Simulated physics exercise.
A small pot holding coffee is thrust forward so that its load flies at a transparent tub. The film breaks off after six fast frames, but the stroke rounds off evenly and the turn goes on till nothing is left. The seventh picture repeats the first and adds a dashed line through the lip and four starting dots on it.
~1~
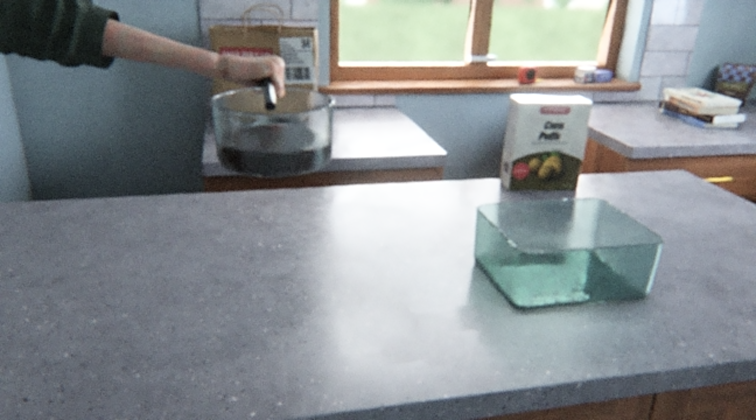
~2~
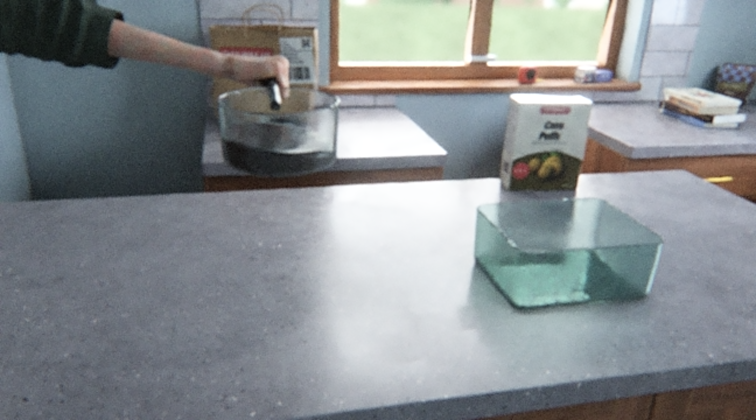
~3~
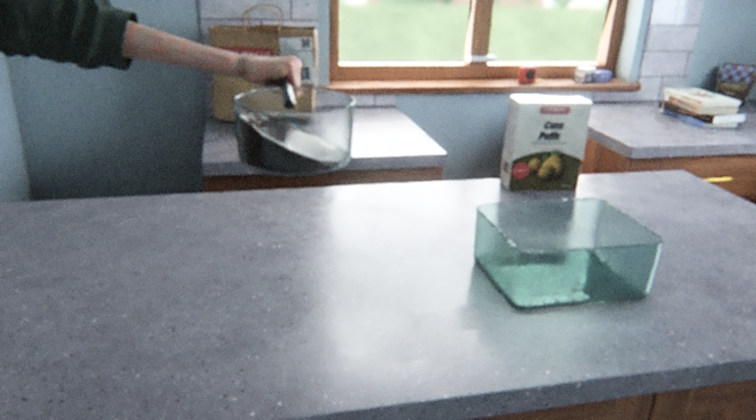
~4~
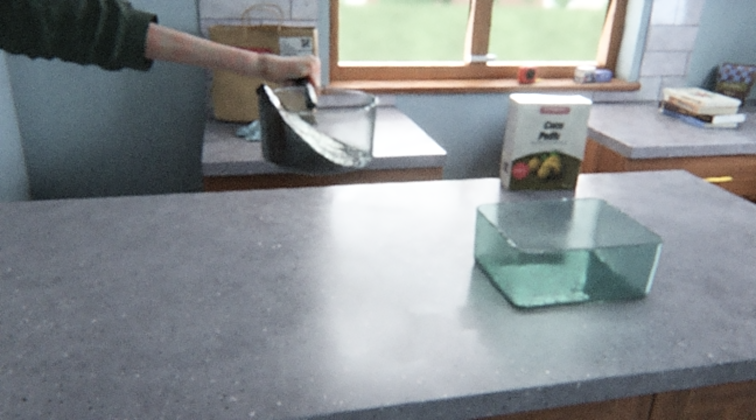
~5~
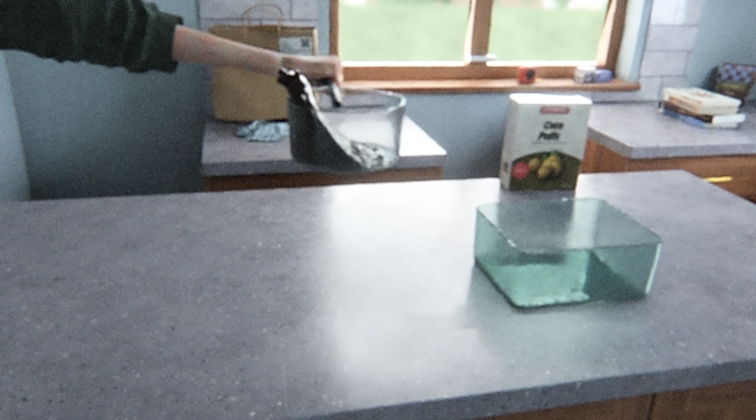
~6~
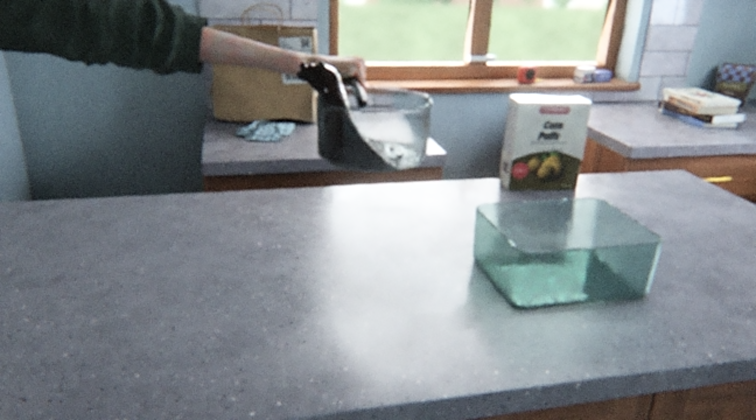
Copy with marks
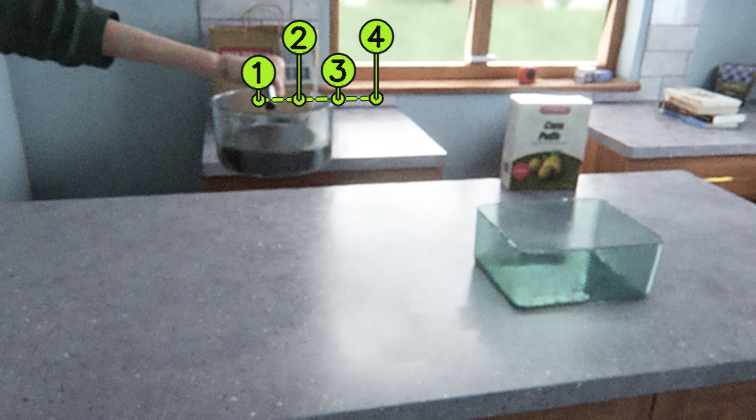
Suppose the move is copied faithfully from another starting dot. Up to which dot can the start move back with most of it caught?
Take 4.
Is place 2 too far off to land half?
Yes, that goes wrong.
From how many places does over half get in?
One of the four.
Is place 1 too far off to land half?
Yes, that goes wrong.
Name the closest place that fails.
3.
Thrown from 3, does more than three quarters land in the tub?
No.
On the marked copy, 1 at (258, 100); 2 at (299, 99); 3 at (338, 98); 4 at (376, 98).
Choosing 1, about 21 % lands in the tub, 73 % falls short and 6 % goes beside or beyond.
Choosing 2, about 25 % lands in the tub, 64 % falls short and 11 % goes beside or beyond.
Choosing 3, about 31 % lands in the tub, 54 % falls short and 15 % goes beside or beyond.
Choosing 4, about 70 % lands in the tub, 8 % falls short and 22 % goes beside or beyond.
